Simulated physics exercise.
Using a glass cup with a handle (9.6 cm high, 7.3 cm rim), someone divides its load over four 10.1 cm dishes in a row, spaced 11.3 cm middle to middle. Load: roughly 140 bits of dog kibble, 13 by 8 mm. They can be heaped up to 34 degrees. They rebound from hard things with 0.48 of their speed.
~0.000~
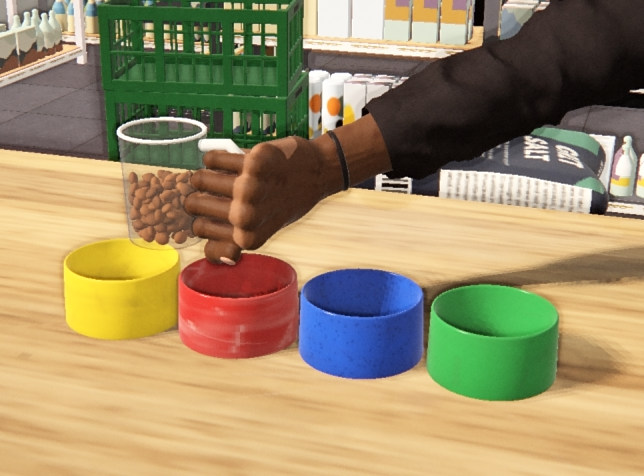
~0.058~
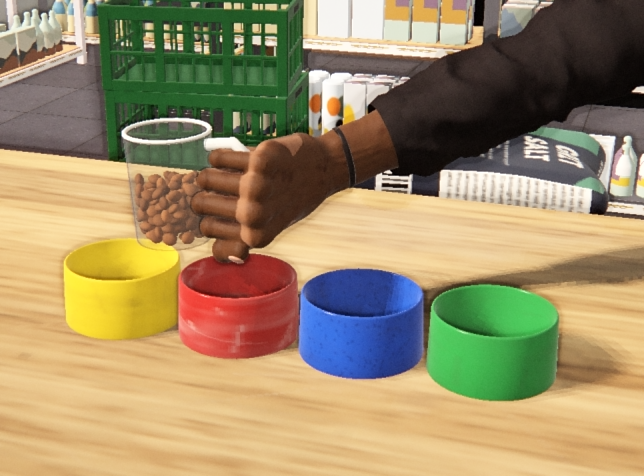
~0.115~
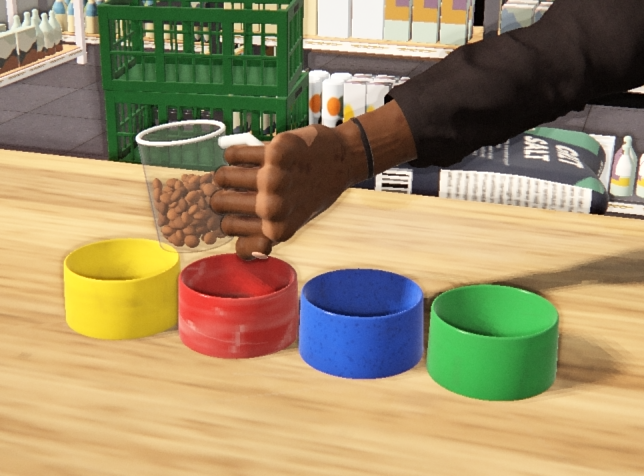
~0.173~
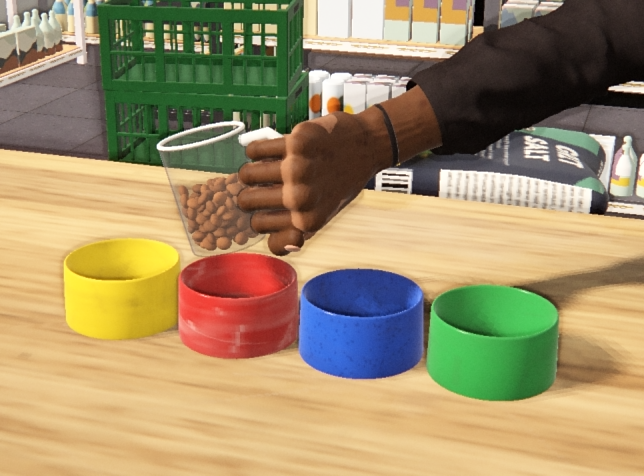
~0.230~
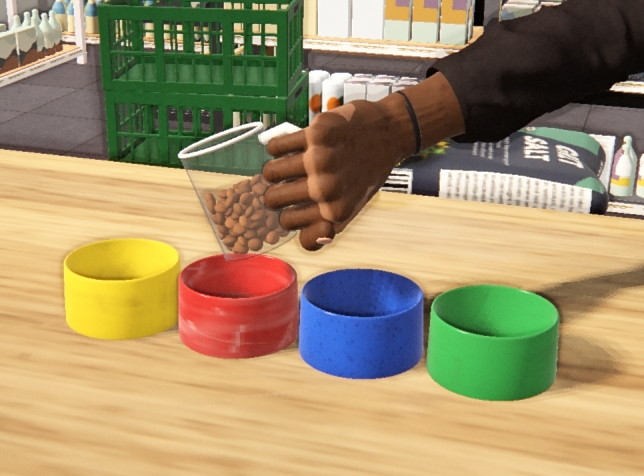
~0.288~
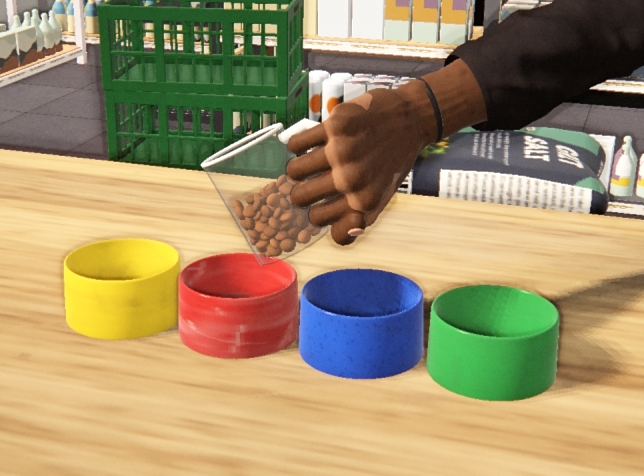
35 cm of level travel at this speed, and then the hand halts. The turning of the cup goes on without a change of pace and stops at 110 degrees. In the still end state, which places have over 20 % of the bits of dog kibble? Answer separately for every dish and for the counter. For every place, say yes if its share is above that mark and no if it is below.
Red dish: No, blue dish: No, green dish: Yes, yellow dish: No, counter: No.
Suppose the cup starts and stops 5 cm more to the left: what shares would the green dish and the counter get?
After the change, green takes 60 while the counter takes 20.
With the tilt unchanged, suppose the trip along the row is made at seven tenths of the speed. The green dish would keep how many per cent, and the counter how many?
Shares - green 80, counter 0.
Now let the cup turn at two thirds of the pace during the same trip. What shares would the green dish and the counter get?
Then green 90 and counter 0.
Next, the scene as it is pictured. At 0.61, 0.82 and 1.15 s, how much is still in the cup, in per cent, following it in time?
It goes roughly like this: 100, 100, 95 per cent.
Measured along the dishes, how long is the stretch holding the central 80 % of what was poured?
Length: About 6 cm.
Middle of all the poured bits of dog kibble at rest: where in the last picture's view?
Roughly pixel (492, 350).
After 0.61 s, tilt 69 degrees; cup holds 100 %.
After 0.82 s, tilt 96 degrees; cup holds 100 %.
Then, at 1.15 s, tilt 110 degrees; cup holds 95 %, green 5 %.
At rest (3.2 s), red 0 %, blue 0 %, green 90 %, yellow 0 %, counter 0 %, cup 10 %.
